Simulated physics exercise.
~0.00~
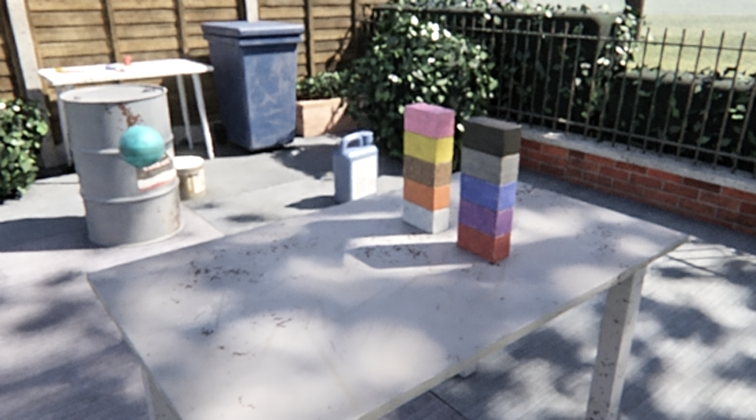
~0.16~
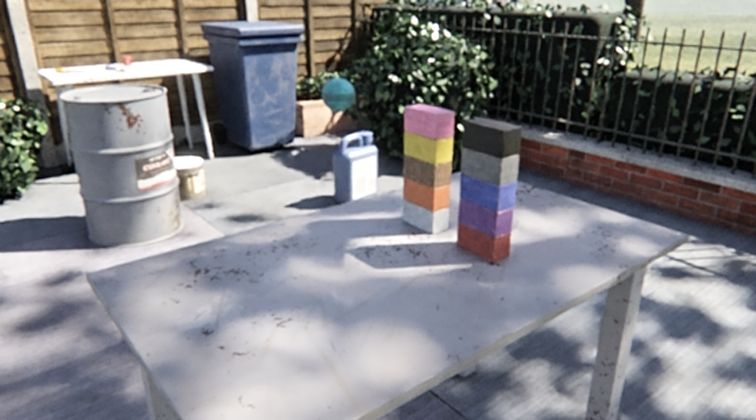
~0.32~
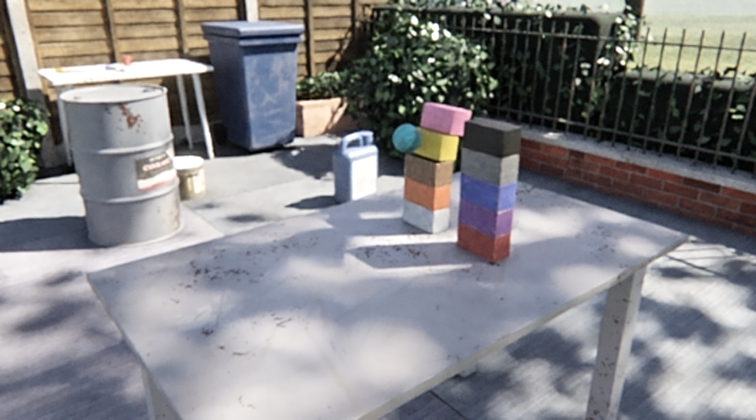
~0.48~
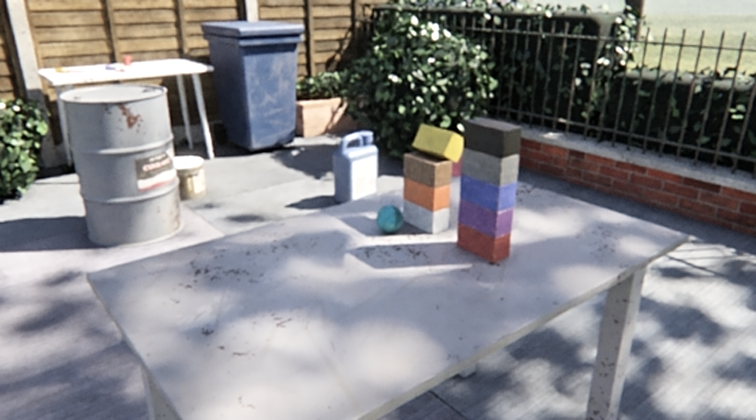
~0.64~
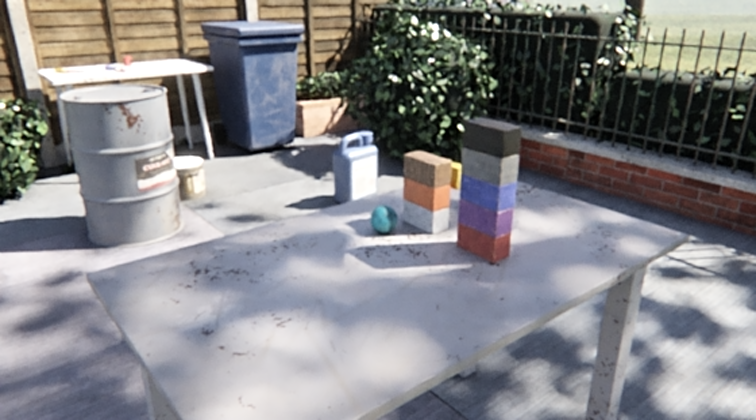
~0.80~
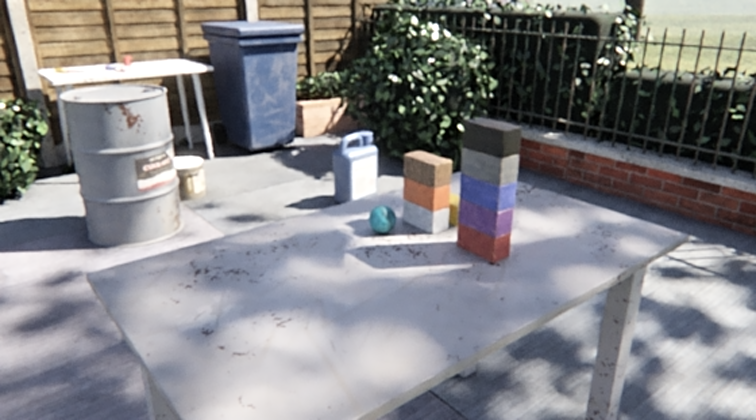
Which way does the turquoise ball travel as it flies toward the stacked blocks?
The turquoise ball flies to the right, from in front of the metal drum toward the stack with the pink block on top.
On a patio table, a turquoise ball hits a block stack, knocking off pink and yellow blocks.
